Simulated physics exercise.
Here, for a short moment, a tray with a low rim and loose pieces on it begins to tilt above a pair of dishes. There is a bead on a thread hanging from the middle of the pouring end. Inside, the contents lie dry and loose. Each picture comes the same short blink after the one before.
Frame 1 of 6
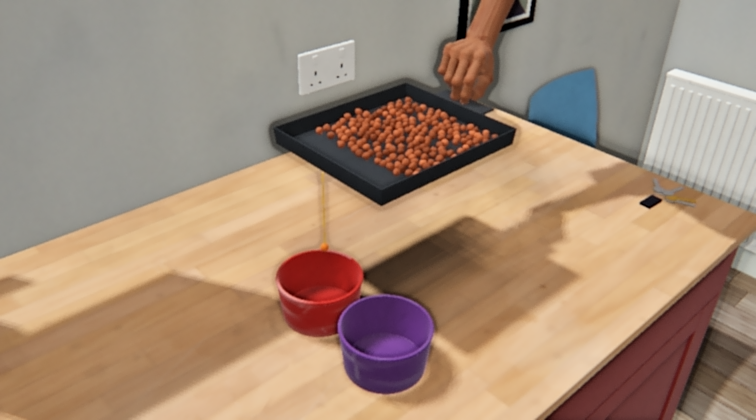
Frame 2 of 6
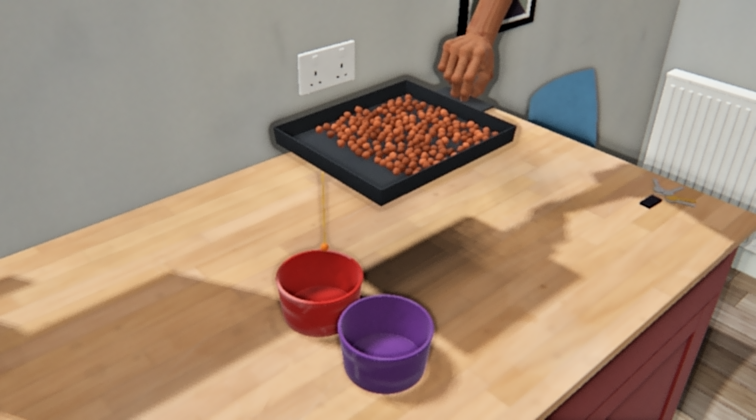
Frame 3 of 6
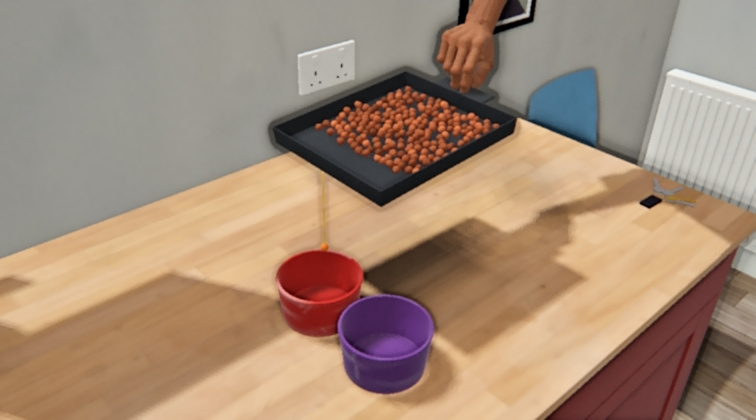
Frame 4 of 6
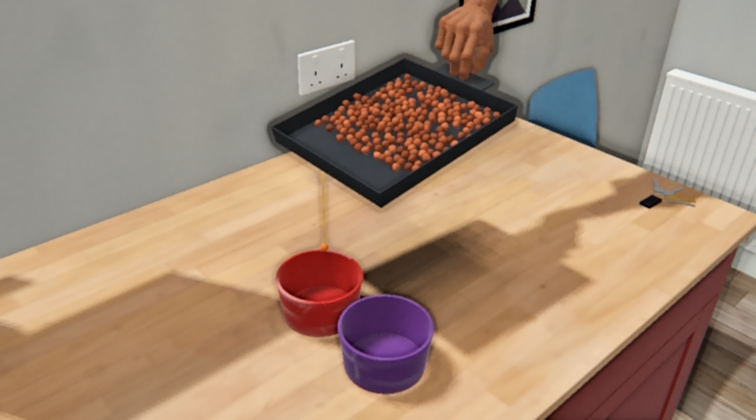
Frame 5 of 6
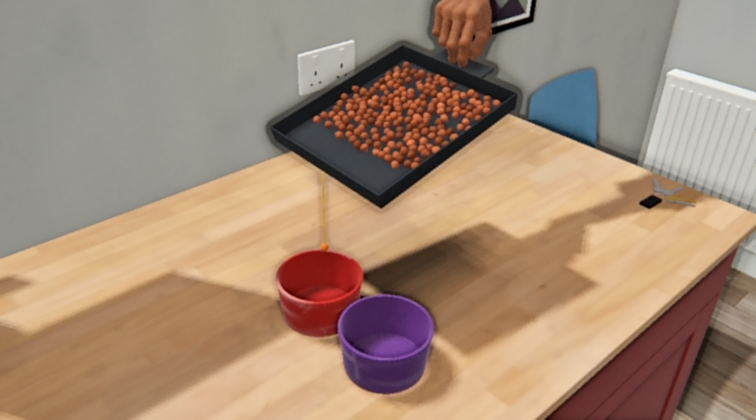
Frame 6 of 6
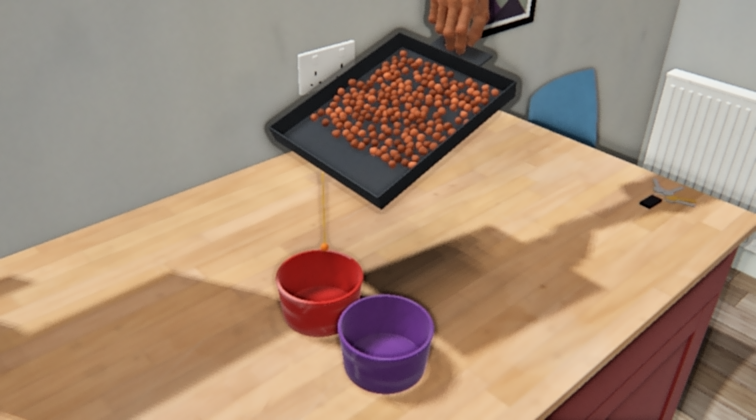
A dark, low-rimmed tray of loose reddish-brown pellets, held by a hand at its far side, starts nearly level above a red dish and a purple dish on a wooden counter. The hand then raises the far side gradually, tilting the tray toward the dishes while the pellets stay spread across it.
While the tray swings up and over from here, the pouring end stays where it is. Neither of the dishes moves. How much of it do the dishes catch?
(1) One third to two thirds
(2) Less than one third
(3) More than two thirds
1.
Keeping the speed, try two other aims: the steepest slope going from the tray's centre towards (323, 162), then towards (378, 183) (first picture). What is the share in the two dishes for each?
I'd expect around 20 in a hundred first and around 40 in a hundred second.
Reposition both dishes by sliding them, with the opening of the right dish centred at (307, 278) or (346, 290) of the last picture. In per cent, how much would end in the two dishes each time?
50 % and 60 %.
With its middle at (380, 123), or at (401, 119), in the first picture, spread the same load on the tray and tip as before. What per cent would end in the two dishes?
Roughly 60 per cent, then 50 per cent.
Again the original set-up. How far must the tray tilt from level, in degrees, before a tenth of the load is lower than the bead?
80 degrees.
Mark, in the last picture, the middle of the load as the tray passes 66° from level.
The middle of the pieces shows up near (340, 162).
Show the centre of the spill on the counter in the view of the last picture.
It's centred close to pixel (251, 342).
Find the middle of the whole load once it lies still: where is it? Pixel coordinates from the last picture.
Resting centre, last picture - approx. (307, 319).
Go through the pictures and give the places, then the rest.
Corners of the pouring end near (276, 127) and (382, 188), level; middle of the load near (400, 136), clay pellets; left dish near (286, 308); right dish near (351, 363); bead on its thread near (325, 247), in the first frame.
Corners of the pouring end near (275, 127) and (381, 189), level; middle of the load near (400, 135), in the second frame.
Corners of the pouring end near (275, 127) and (381, 190), tipped barely, lowest at the right corner; middle of the load near (400, 130), in the third frame.
Corners of the pouring end near (273, 127) and (380, 192), tipped a little, lowest at the right corner; middle of the load near (400, 123), in the fourth frame.
Corners of the pouring end near (272, 127) and (379, 194), tipped a little, lowest at the right corner; middle of the load near (399, 116), in the fifth frame.
Corners of the pouring end near (271, 127) and (378, 196), tipped clearly, lowest at the right corner; middle of the load near (396, 110); left dish near (286, 308); right dish near (351, 363), in the sixth frame.
Shortly afterwards, tray tipped steeply; all but a few on the tray; only a few in the left dish; a little in the air.
Next, tray tipped past a quarter turn; the bulk on the tray; only a few in the right dish; a little in the left dish; a little outside both; only a few in the air.
Some moments later, tray tipped past a quarter turn; a little in the right dish; near half in the left dish; near half outside both.
In the end, tray tipped past a quarter turn; a little in the right dish; near half in the left dish; near half outside both.
